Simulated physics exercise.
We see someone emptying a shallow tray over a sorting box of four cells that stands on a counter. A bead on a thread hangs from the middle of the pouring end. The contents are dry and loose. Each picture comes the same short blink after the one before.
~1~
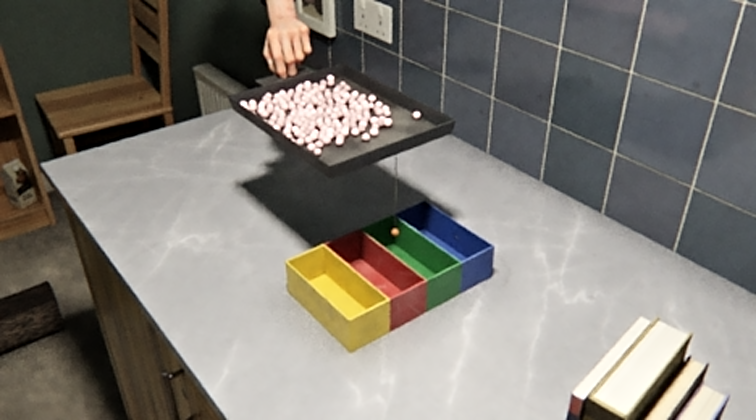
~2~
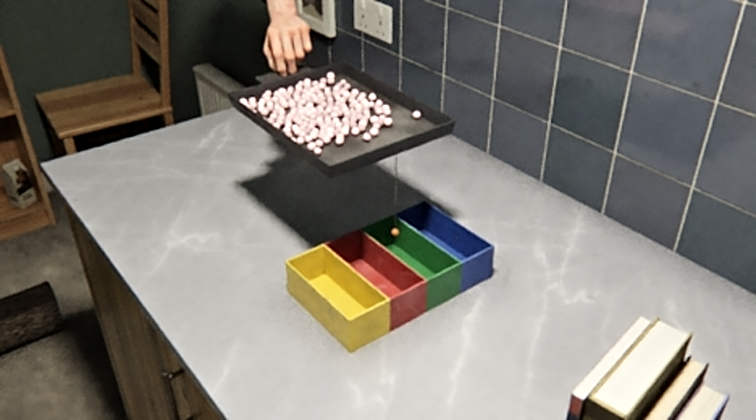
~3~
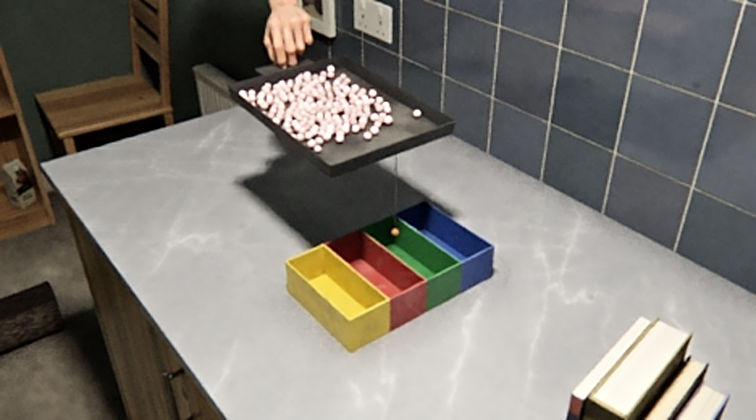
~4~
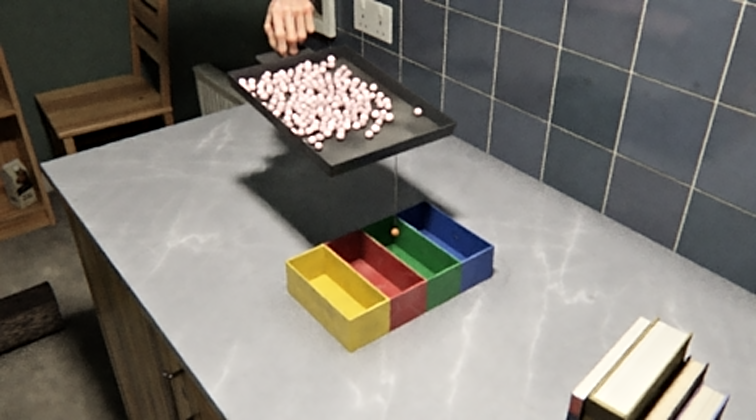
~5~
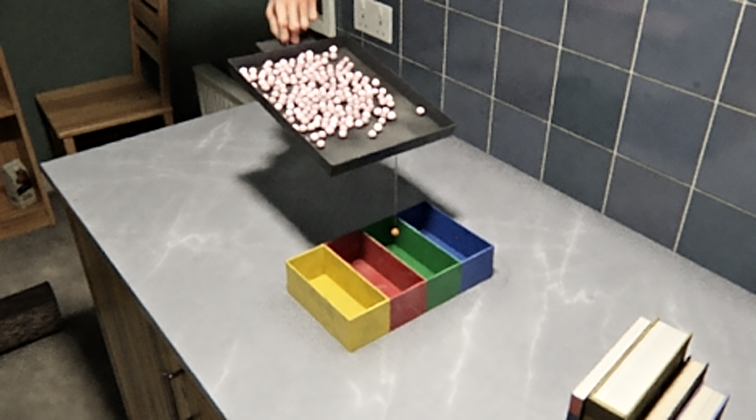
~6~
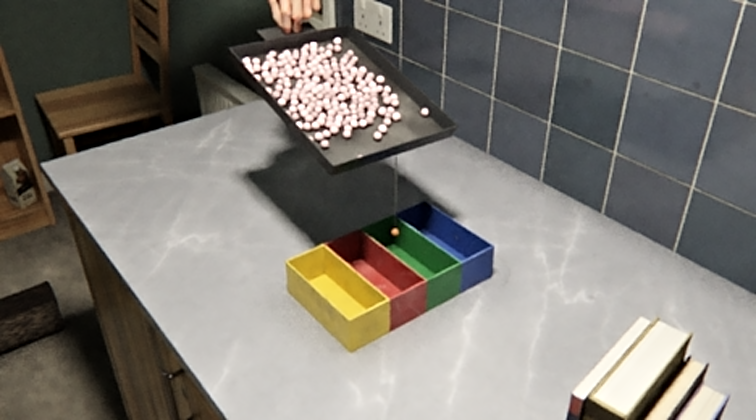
A dark tray of small pale pink beads, held by a hand above a box with yellow, red, green and blue cells, slowly tilted as its back rose, and the beads began to shift slightly.
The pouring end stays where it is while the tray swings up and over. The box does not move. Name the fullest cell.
Fullest: The blue cell.
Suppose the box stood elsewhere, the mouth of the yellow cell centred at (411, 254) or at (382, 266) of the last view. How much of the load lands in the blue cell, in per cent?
First some 0, then 10 per cent.
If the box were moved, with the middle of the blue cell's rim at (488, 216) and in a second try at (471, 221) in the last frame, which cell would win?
The first try: That green cell. The second: Green.
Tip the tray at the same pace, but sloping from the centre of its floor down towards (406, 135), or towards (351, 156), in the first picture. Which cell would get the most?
The first try: That blue cell. The second: The cell in yellow.
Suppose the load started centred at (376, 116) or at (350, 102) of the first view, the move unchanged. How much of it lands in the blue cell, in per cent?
The first gives 40 %, the second 50 %.
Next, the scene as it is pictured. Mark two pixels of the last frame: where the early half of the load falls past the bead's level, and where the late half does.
Around (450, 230) and then (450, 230).
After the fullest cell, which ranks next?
It is the green cell.
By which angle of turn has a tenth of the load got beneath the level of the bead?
Roughly 65°.
Soon, tray tipped steeply; most on the tray; a small part in the blue cell; a stray few in the green cell; a stray few in the red cell; a small part falling or outside the box.
A while on, tray tipped right over; about a quarter on the tray; about a quarter in the blue cell; a small part in the green cell; a small part in the red cell; about a third falling or outside the box.
Towards the end, tray tipped past a quarter turn; about half in the blue cell; about a quarter in the green cell; a small part in the red cell; about a quarter falling or outside the box.
Finally, tray tipped past a quarter turn; about half in the blue cell; about a quarter in the green cell; a small part in the red cell; none in the yellow cell; about a quarter outside the box.
